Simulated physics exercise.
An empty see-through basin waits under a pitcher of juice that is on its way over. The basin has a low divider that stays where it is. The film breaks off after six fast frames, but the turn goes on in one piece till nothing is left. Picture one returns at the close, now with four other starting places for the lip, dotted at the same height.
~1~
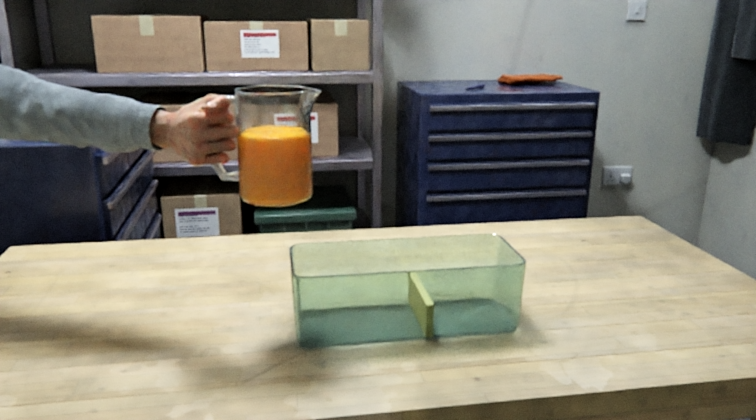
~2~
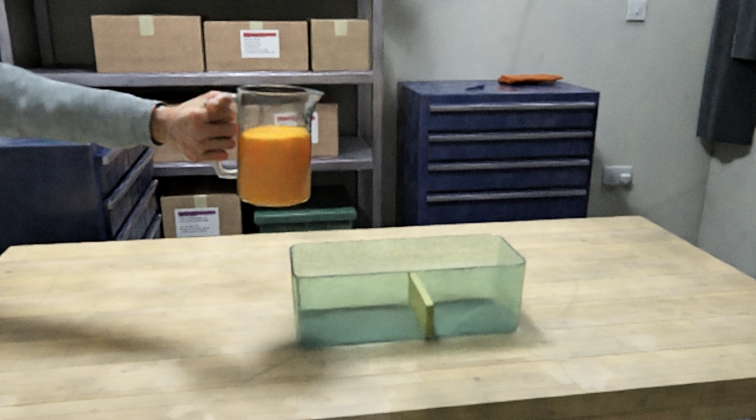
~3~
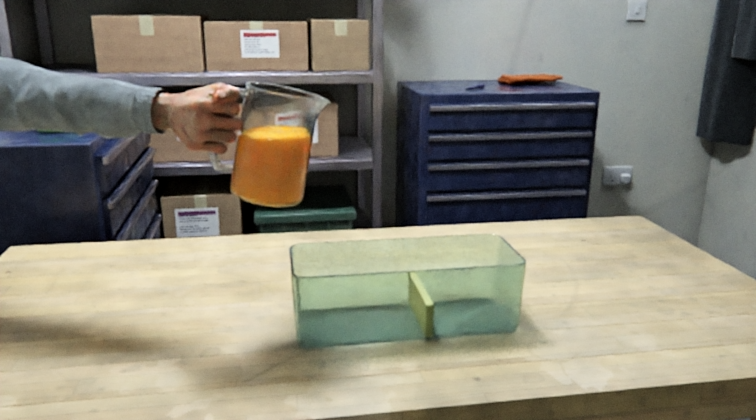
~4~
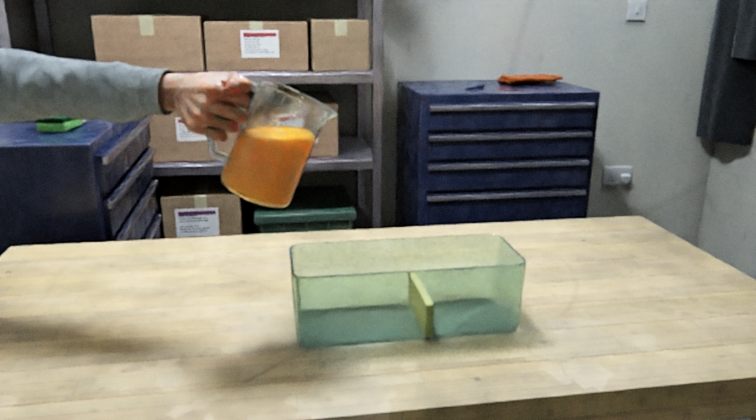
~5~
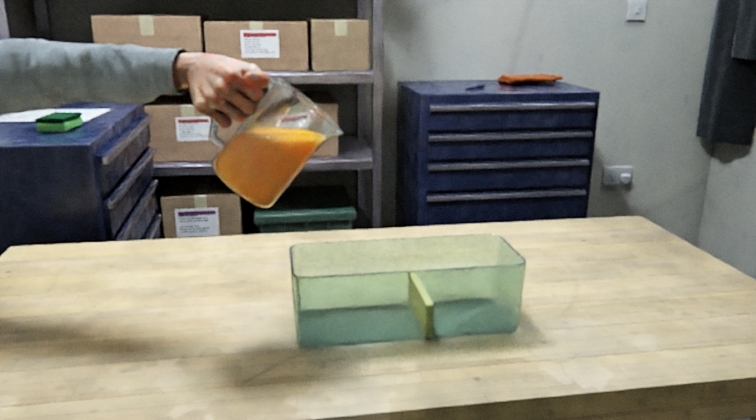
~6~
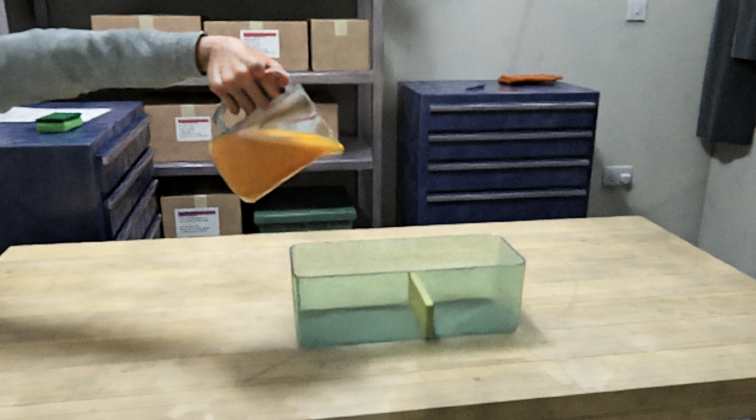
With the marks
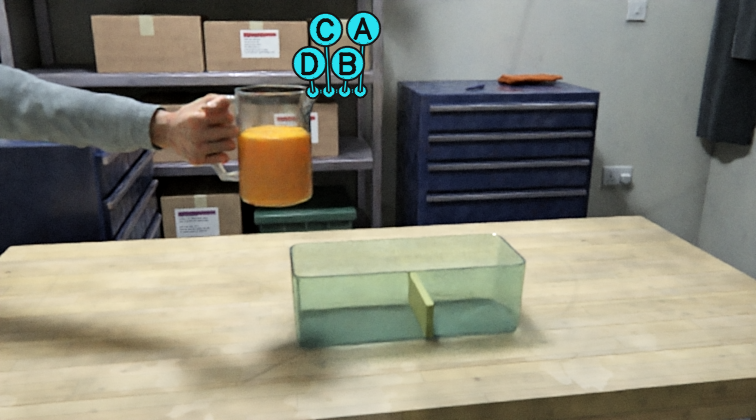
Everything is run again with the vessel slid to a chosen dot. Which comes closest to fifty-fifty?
The answer is spot A.
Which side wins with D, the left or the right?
The left one.
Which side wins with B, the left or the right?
More ends on the left.
On the marked copy, A at (360, 91); B at (344, 91); C at (328, 91); D at (312, 91).
For spot A, about 54 % ends left of the wall and 46 % right of it.
For spot B, about 88 % ends left of the wall and 6 % right of it; 5 % is lost outside.
For spot C, about 92 % ends left of the wall and 2 % right of it; 6 % is lost outside.
For spot D, about 92 % ends left of the wall and 4 % right of it; 4 % is lost outside.
